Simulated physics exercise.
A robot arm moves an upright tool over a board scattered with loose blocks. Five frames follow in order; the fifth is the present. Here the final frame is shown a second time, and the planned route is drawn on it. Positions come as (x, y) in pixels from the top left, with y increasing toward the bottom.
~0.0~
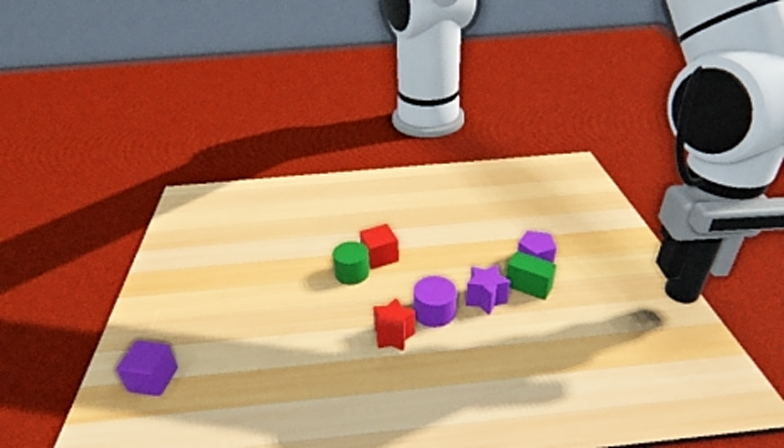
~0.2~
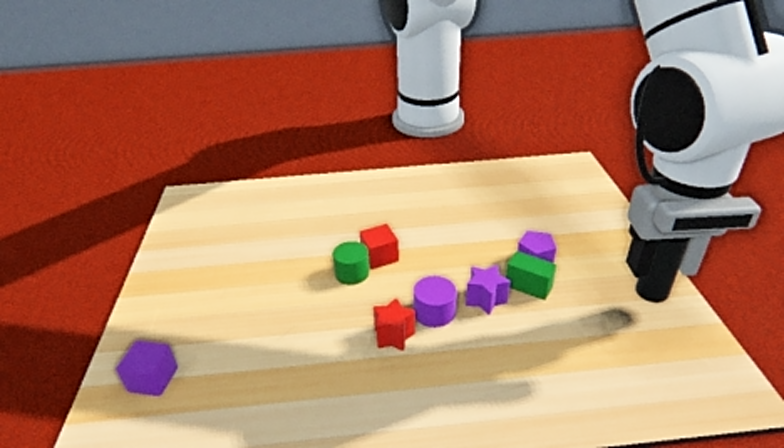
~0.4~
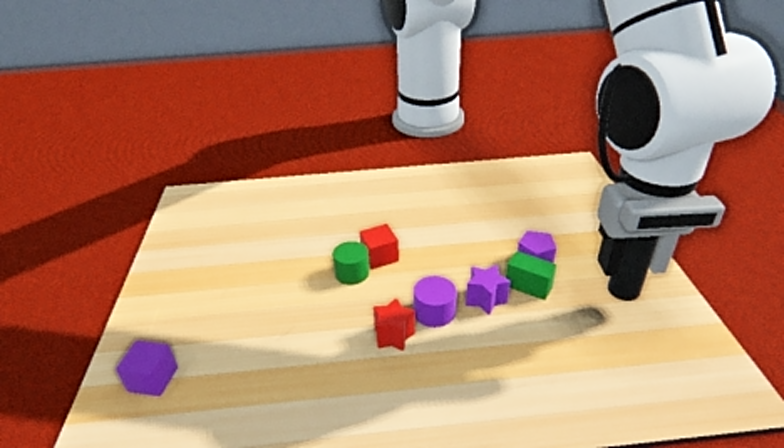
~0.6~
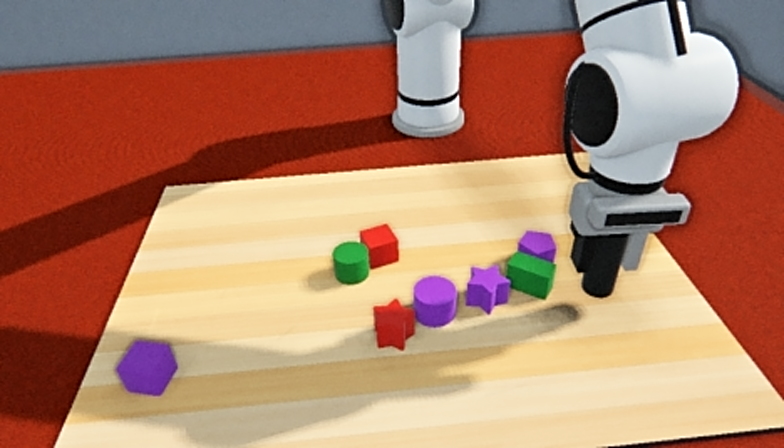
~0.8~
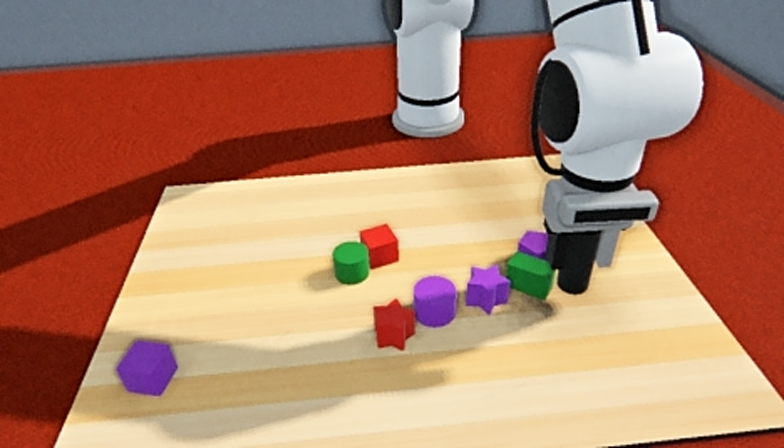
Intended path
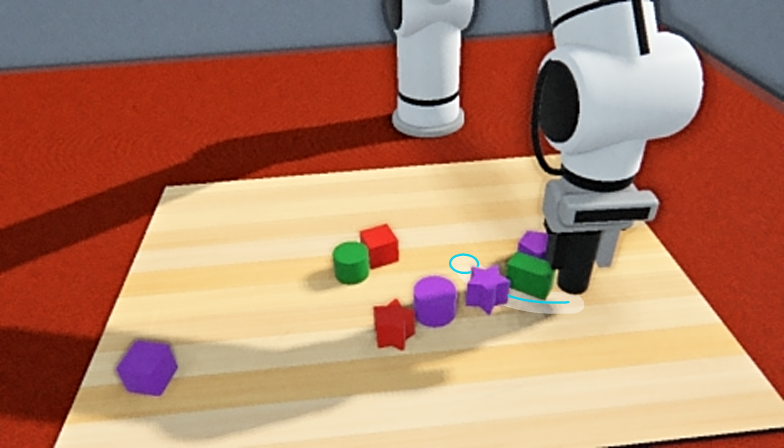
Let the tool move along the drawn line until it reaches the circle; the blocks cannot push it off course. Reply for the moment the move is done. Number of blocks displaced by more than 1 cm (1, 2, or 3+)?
I foresee two blocks being moved.
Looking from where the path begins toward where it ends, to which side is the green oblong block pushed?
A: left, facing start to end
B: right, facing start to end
That would be B.
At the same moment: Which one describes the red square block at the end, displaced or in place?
Once the tool is done, the red square block remains in the old spot.
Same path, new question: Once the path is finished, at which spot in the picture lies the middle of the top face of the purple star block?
My best guess is (465, 273).
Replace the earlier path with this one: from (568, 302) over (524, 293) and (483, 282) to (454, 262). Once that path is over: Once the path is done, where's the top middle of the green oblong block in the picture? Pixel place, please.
My best guess is (463, 220).
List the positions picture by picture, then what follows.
Lower end of the tool at (681, 294), tops of blocks, red square block at (379, 235), purple circular block at (435, 290), purple star block at (487, 277), green oblong block at (532, 264), purple pentagonal block at (538, 241), in the first picture.
Tool at (651, 293), blocks as before, in the second picture.
Tool at (623, 292), blocks as before, in the third picture.
Tool at (597, 289), blocks as before, in the fourth picture.
Tool at (572, 286), red square block at (379, 235), purple circular block at (435, 290), purple star block at (487, 277), green oblong block at (532, 264), purple pentagonal block at (538, 241), in the fifth picture.
The drawn path runs from (568, 302) through (526, 300) and (488, 286) to (464, 264).
On the path given first. One third of the way, tool at (527, 284); green oblong block at (507, 255), turned 45° clockwise.
Two thirds of the way, tool at (489, 269); purple circular block at (431, 291); purple star block at (467, 275), turned 15° anticlockwise; green oblong block at (487, 240), turned 75° clockwise.
At the end, tool at (465, 248); red square block not moved; purple circular block at (430, 291); purple star block at (465, 273), turned 30° anticlockwise; green oblong block at (481, 223), turned 100° clockwise; purple pentagonal block not moved.
